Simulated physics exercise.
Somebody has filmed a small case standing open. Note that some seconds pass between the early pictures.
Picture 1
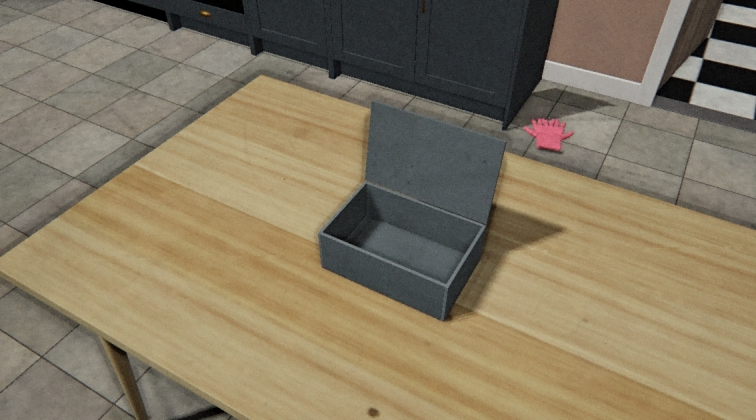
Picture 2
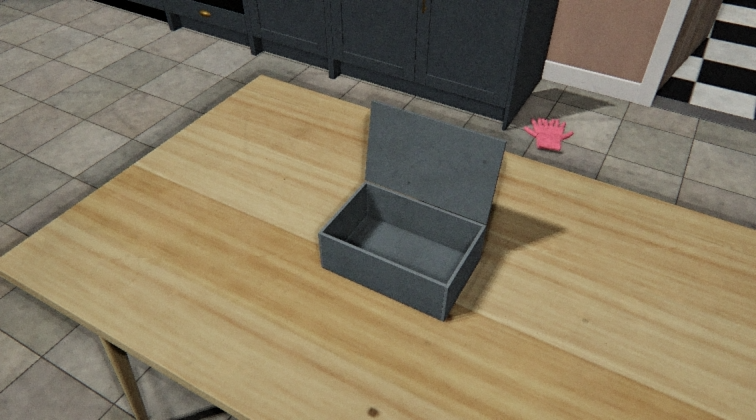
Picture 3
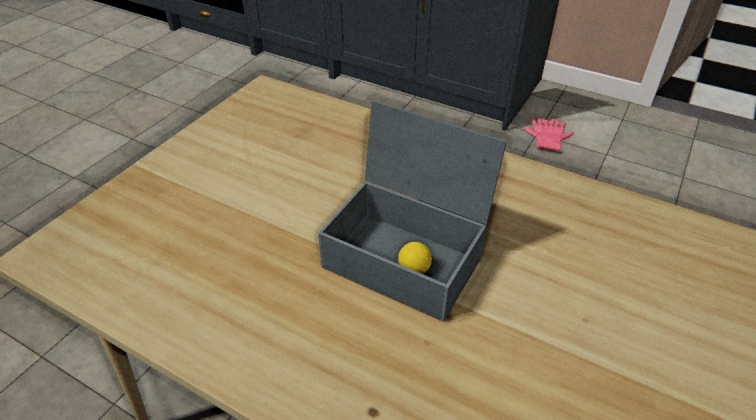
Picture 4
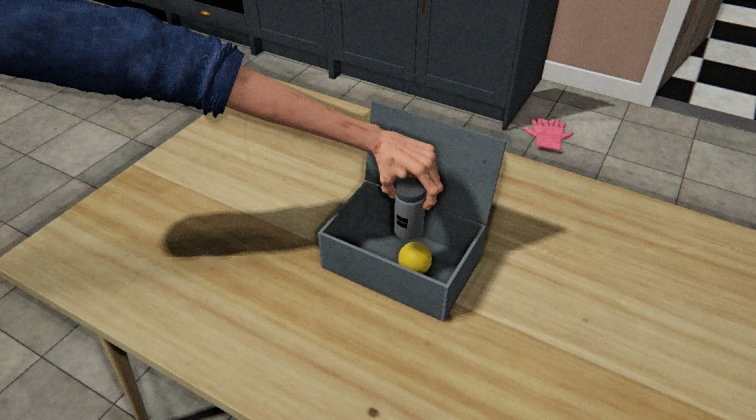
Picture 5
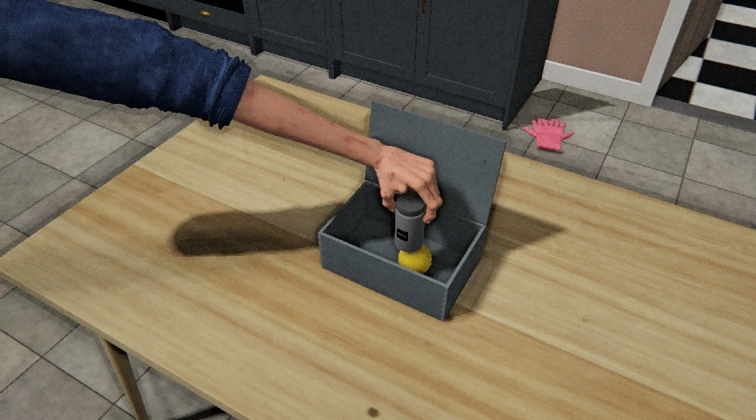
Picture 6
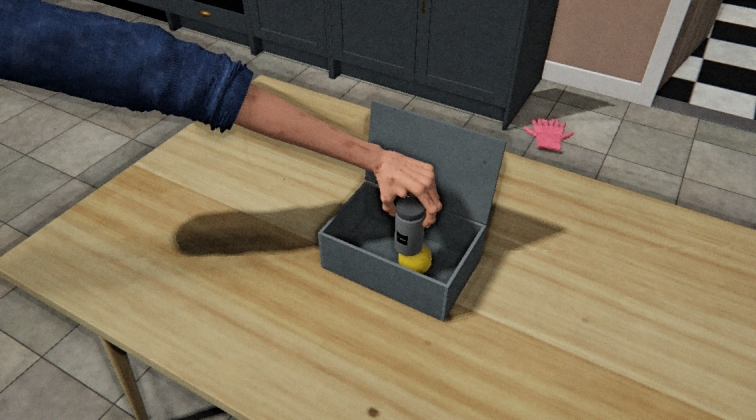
On a wooden table, a small grey case stood open and empty until a yellow ball appeared inside, and then a hand reached in from the left and lowered a grey shaker beside it.
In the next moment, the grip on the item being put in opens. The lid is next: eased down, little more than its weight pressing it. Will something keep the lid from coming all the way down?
No, it comes right down.
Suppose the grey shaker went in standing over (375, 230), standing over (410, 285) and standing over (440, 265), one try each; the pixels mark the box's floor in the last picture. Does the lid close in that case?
First try: It will not close; second try: It sits on the rim; third try: It is held up.
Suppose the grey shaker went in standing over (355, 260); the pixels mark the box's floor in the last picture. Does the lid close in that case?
Put it in like that and the lid can't get down.
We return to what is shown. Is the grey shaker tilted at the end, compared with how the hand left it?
Once everything settles, the grey shaker ends up at a slant.
Then, 0.90 s later than the last frame, lid starting down; grey shaker on its side near (376, 247); yellow lemon moved about its own width.
Then, 1.80 s later than the last frame, lid 43° above the rim; grey shaker on its side near (378, 242); yellow lemon moved about its own width.
When it is over, lid shut; lying over in the box, grey shaker; moved from the start, yellow lemon. End places, in pixels of the last picture, grey shaker near (379, 241).
